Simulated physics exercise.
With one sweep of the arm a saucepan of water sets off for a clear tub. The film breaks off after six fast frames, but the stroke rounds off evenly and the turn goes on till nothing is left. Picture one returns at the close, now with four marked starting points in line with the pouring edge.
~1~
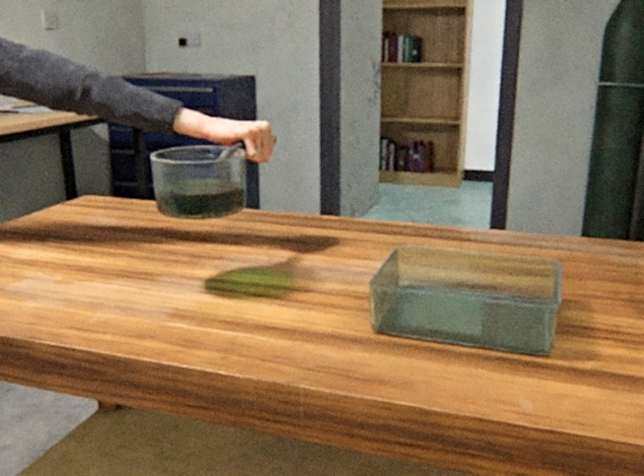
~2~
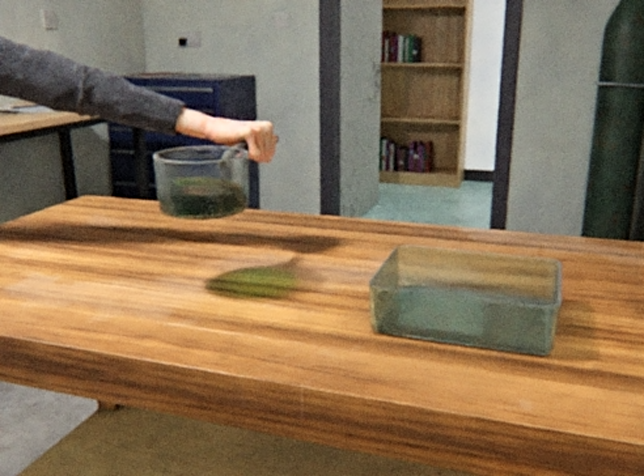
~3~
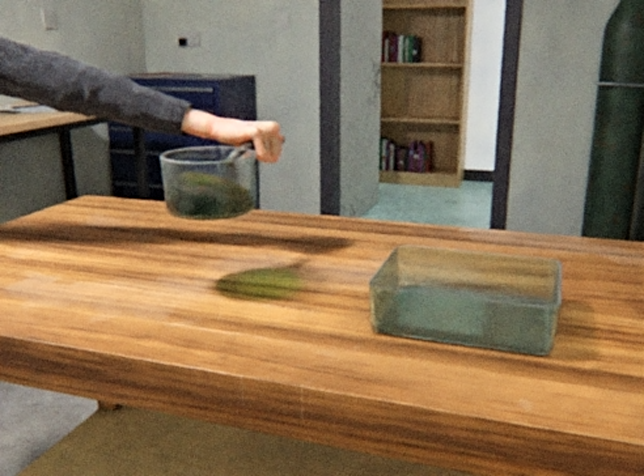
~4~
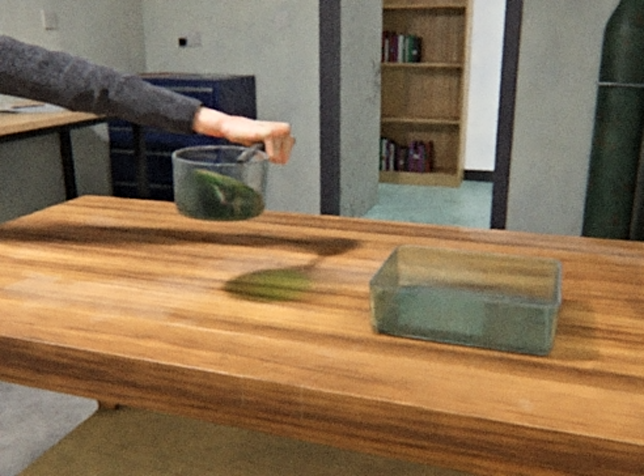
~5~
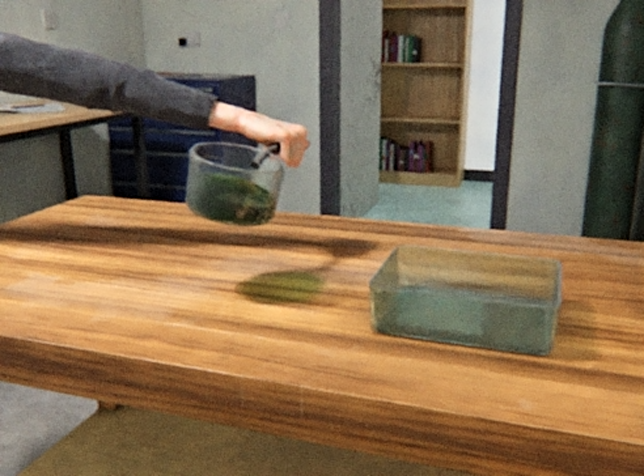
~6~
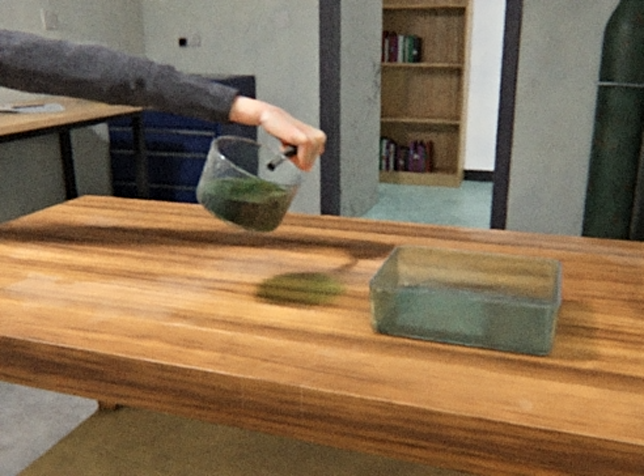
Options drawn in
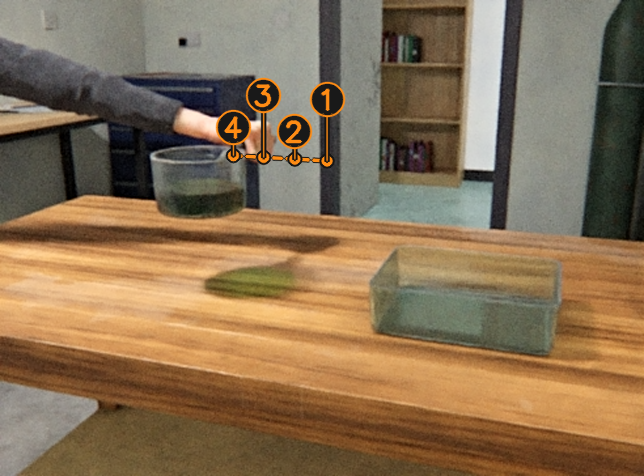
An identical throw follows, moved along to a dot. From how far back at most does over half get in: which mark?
That is spot 2.
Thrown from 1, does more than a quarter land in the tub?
Yes.
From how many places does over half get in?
Two of the four.
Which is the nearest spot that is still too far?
That is spot 3.
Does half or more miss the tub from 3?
Yes, that goes wrong.
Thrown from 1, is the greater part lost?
No, that is safe.
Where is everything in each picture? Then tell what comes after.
The first frame shows upright, lip at (239, 156); tub from (371, 329) to (553, 354); nothing has left yet.
The second frame shows upright, lip at (242, 156); nothing has left yet.
The third frame shows upright, lip at (249, 156); nothing has left yet.
The fourth frame shows tipped about 3°, lip at (262, 159); nothing has left yet.
The fifth frame shows tipped about 12°, lip at (280, 168); nothing has left yet.
The sixth frame shows tipped about 26°, lip at (298, 182); nothing has left yet.
On the marked copy, 1 at (327, 161); 2 at (294, 159); 3 at (263, 157); 4 at (233, 155).
Choosing 1, about 84 % lands in the tub, 2 % falls short and 14 % goes beside or beyond.
Choosing 2, about 61 % lands in the tub, 29 % falls short and 10 % goes beside or beyond.
Choosing 3, about 27 % lands in the tub, 68 % falls short and 4 % goes beside or beyond.
Choosing 4, about 0 % lands in the tub, 99 % falls short.
